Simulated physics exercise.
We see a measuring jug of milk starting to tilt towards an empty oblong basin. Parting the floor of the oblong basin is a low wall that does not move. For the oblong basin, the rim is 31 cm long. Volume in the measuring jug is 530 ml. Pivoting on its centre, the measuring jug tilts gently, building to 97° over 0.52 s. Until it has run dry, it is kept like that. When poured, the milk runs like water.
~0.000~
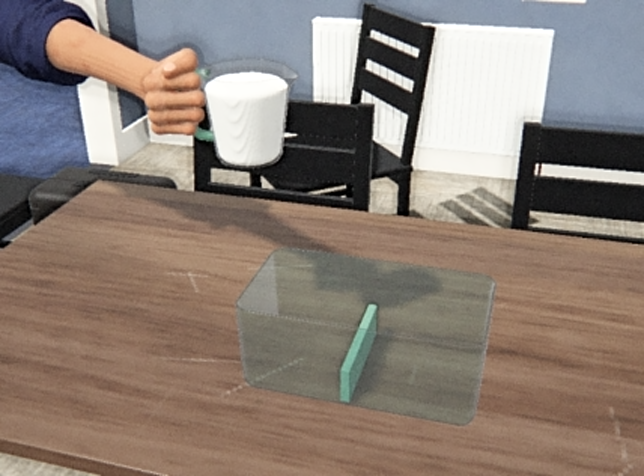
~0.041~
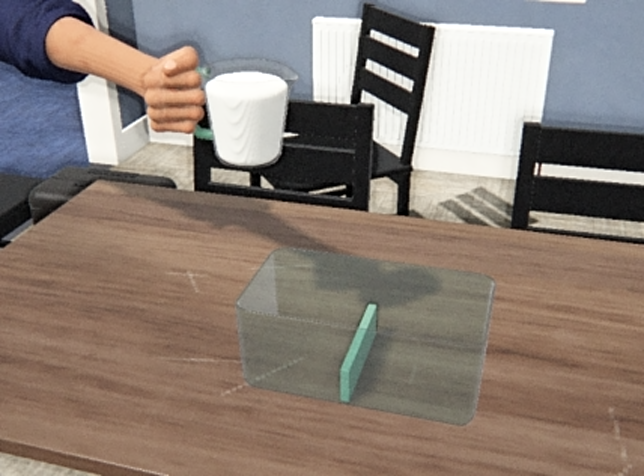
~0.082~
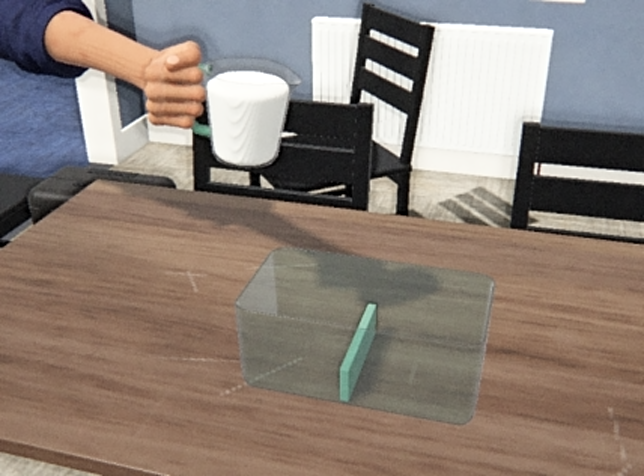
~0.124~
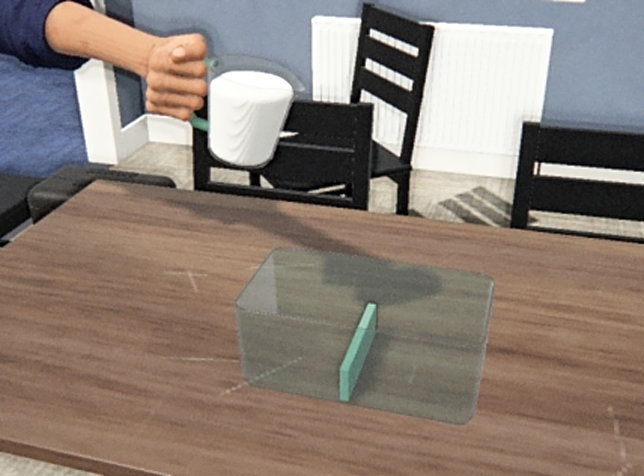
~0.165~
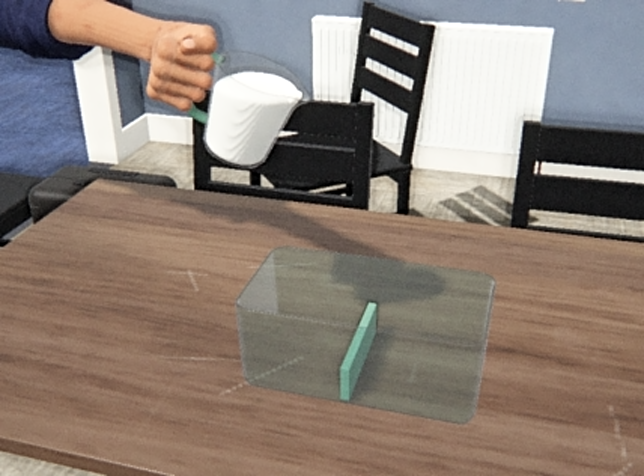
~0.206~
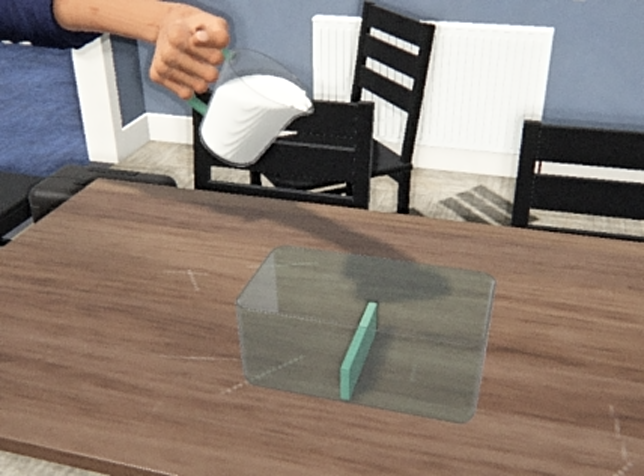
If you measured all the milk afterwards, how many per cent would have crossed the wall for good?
Around 75 per cent would have crossed.
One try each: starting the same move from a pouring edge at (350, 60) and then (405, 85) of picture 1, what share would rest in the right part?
Result: 85 per cent, then 65 per cent.
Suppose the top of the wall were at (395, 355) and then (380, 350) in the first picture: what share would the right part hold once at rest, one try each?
Result: 10 per cent, then 25 per cent.
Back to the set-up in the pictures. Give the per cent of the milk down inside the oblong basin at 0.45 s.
5 %, give or take.
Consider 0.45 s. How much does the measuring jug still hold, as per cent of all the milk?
Close to 52 in a hundred.
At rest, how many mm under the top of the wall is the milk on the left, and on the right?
46 mm left, 36 mm right.
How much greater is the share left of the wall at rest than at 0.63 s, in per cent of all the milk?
About 8 percent.
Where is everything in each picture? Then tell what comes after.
In the first picture, it leans 0°; its right rim is at (298, 76); the milk meets the walls at (211, 79) and (288, 86); the oblong basin's rim runs from (256, 277) to (491, 311); the wall's top is at (360, 336).
In the second picture, it leans 1°; its right rim is at (299, 77); the milk meets the walls at (211, 79) and (288, 87).
In the third picture, it leans 6°; its right rim is at (302, 82); the milk meets the walls at (213, 78) and (289, 88).
In the fourth picture, it leans 13°; its right rim is at (306, 89); the milk meets the walls at (216, 77) and (293, 91).
In the fifth picture, it leans 22°; its right rim is at (310, 99); the milk meets the walls at (220, 81) and (300, 94).
In the sixth picture, it leans 33°; its right rim is at (313, 112); the milk meets the walls at (217, 93) and (310, 102).
After 0.45 s the tilt is 93° and 51 per cent is still to pour, 0 is left of the wall and 5 right of it.
After 0.63 s the tilt is 97° and 14 per cent is still to pour, 15 is left of the wall and 42 right of it.
After 0.82 s the tilt is 97° and 3 per cent is still to pour, 16 is left of the wall and 72 right of it.
After 1.02 s the tilt is 97° and 0 per cent is still to pour, 21 is left of the wall and 75 right of it.
In the end 23 per cent lies left of the wall, 75 right of it and 2 outside.
